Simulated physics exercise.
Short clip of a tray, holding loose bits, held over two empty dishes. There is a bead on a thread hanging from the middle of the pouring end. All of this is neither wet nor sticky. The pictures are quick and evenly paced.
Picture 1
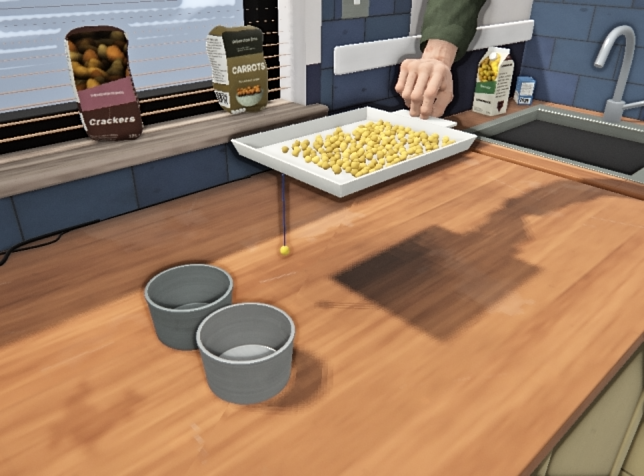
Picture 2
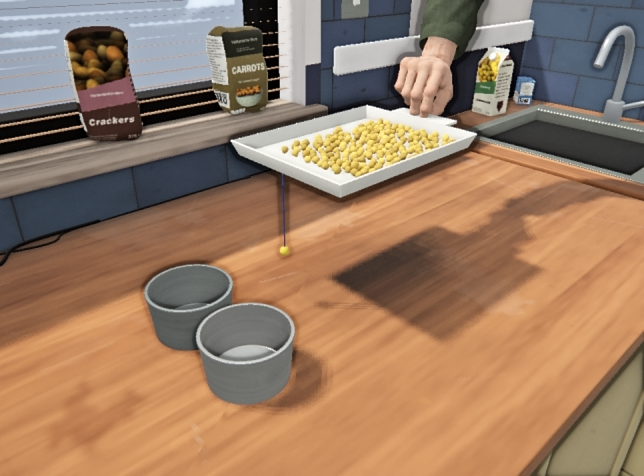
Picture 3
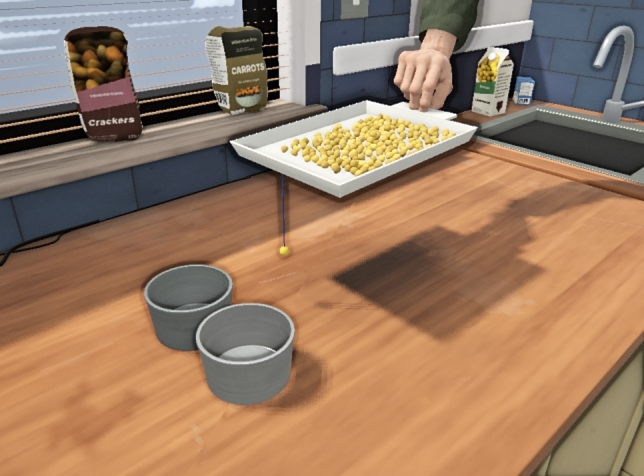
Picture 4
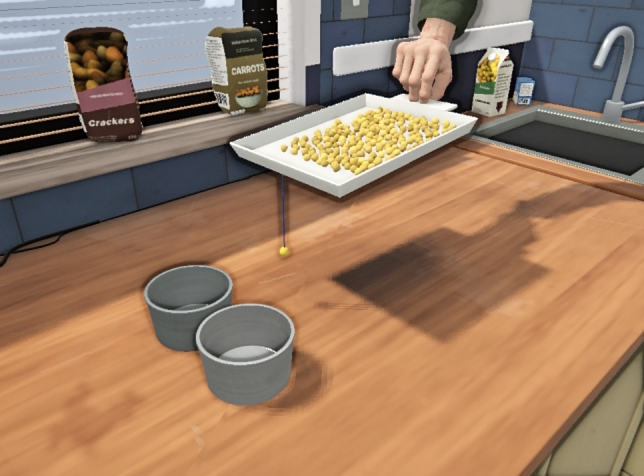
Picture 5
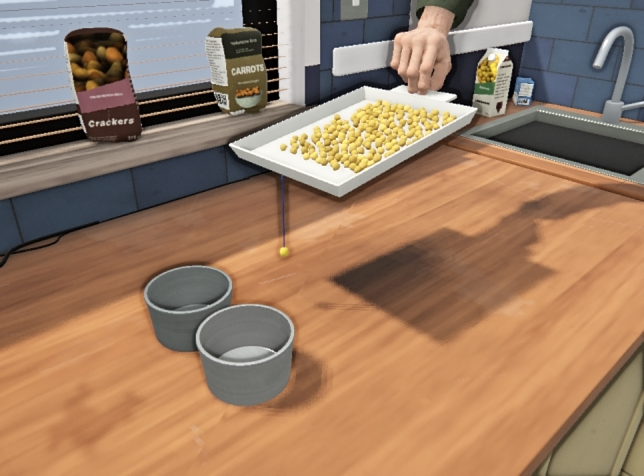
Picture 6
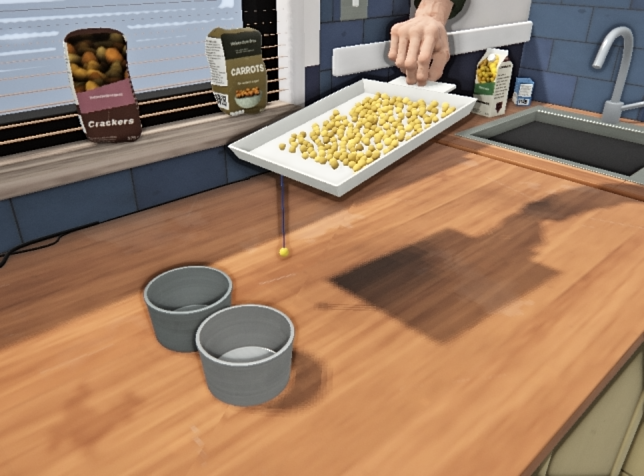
On a kitchen counter, a hand slightly tilts a tray of yellow balls near two bowls.
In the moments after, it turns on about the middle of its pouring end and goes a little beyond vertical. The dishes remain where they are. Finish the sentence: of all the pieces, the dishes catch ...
... fewer than half.
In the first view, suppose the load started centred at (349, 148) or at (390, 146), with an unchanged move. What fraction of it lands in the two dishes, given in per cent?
That would be 10 per cent, and then 10 per cent.
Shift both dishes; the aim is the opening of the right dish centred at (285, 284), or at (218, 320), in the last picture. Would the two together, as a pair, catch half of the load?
First the larger part, then the smaller part.
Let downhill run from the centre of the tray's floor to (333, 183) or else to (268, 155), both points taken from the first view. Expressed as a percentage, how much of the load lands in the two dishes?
The first try gives close to 0 percent; the next gives 0 percent.
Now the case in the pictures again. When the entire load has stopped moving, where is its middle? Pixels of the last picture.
Once it all stops, the middle lies near (233, 307).
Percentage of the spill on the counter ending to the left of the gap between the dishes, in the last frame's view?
Roughly 30 in a hundred.
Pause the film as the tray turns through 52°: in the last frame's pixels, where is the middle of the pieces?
About (290, 146).
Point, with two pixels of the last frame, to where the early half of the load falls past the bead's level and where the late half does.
Roughly (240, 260) first, then roughly (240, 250).
Soon after the last picture, tray tipped steeply; nearly all on the tray; a stray few outside both; a stray few in the air.
A little later, tray tipped right over; about a quarter on the tray; a stray few in the right dish; a stray few in the left dish; about a third outside both; about a third in the air.
Later still, tray tipped past a quarter turn; a stray few in the right dish; a small part in the left dish; nearly all outside both.
At rest, tray tipped past a quarter turn; a stray few in the right dish; a small part in the left dish; nearly all outside both.
